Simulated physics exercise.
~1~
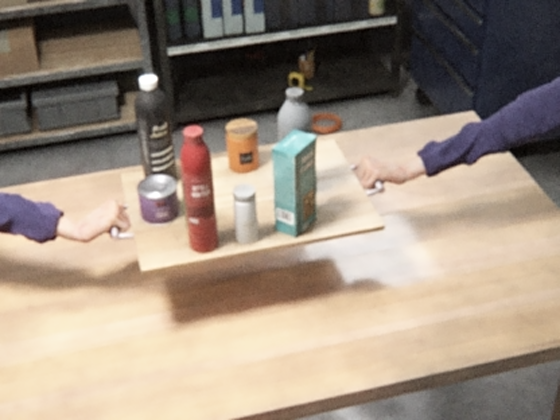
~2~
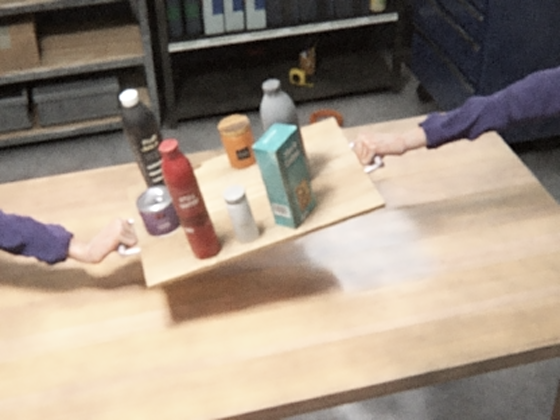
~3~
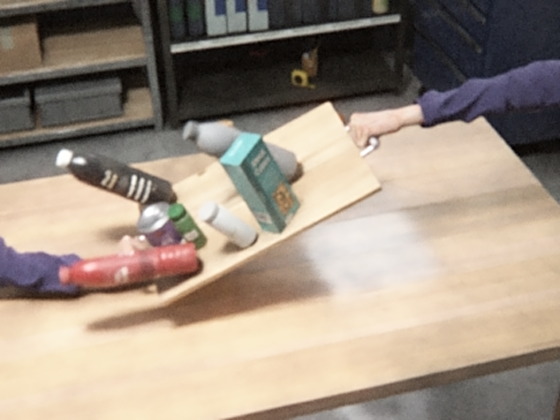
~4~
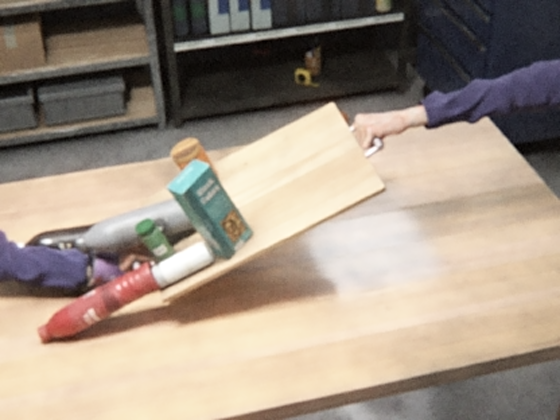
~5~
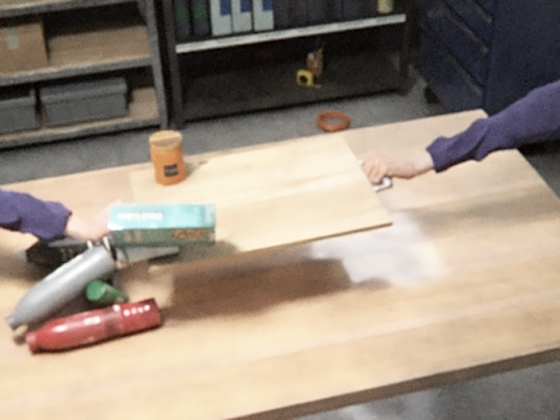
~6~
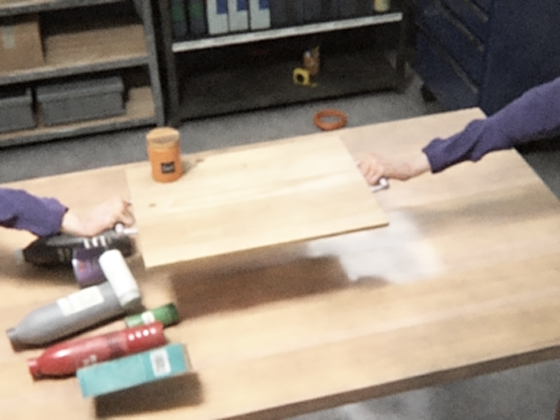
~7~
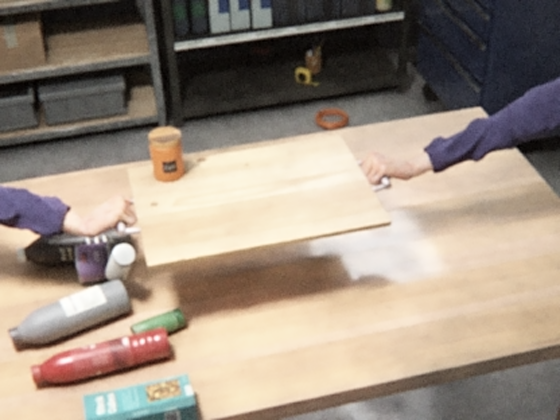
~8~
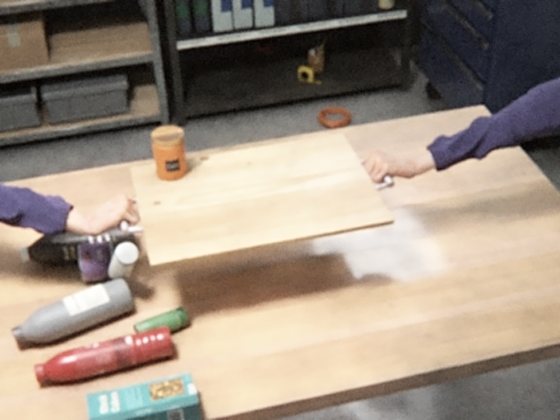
We see two hands holding a flat wooden tray of bottles, jars and a carton above a table, then tipping it down to the left so that most items topple and slide off. The tray is levelled again with only the orange jar still standing on it.
